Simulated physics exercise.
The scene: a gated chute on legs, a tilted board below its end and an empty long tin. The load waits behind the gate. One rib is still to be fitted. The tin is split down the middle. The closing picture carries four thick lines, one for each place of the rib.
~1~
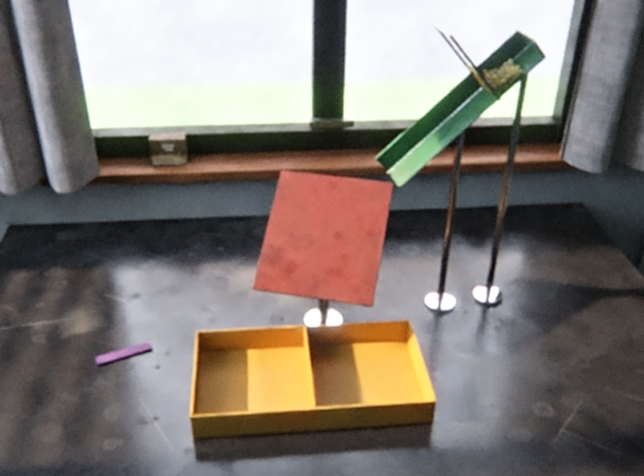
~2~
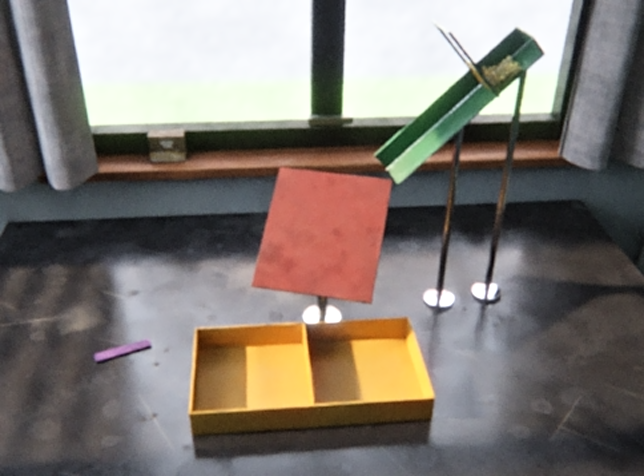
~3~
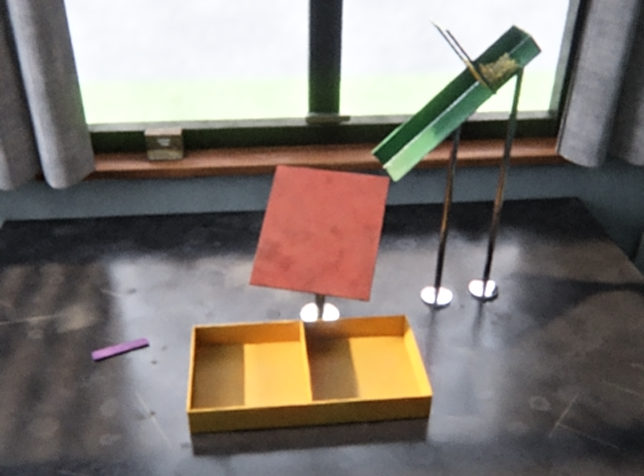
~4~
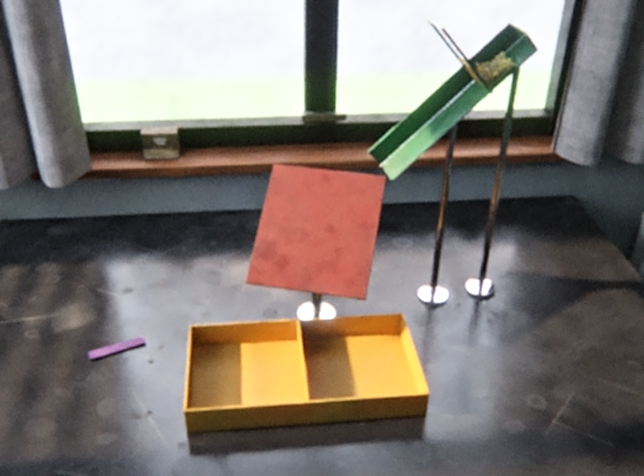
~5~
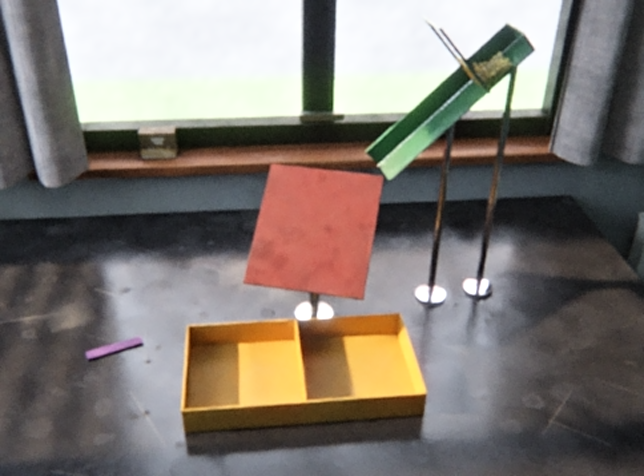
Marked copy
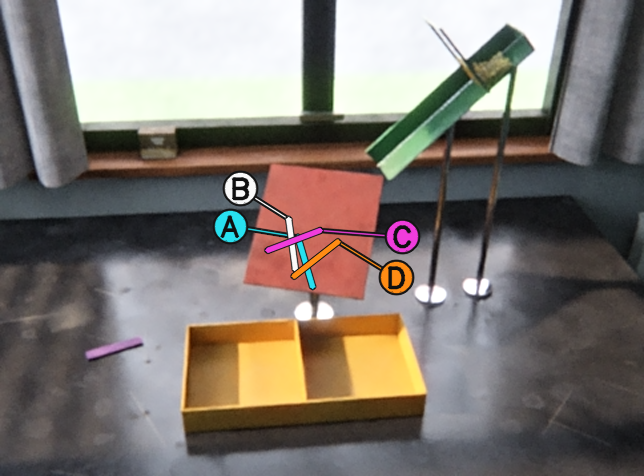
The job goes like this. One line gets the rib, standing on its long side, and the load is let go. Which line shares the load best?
I would pick line B.
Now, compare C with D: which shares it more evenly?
Line C.
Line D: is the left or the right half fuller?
Left.
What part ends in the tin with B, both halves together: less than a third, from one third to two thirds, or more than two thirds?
More than two thirds.
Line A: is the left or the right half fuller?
More lands on the right.
On the marked copy, line A from (297, 237) to (312, 286); line B from (288, 219) to (295, 269); line C from (320, 230) to (267, 250); line D from (337, 241) to (294, 276).
With A, of what is caught, close to a quarter in the left half, the bulk in the right.
With B, of what is caught, close to half in the left half, close to half in the right.
With C, of what is caught, the bulk in the left half, close to a quarter in the right.
With D, of what is caught, all but a few in the left half, a small share in the right.
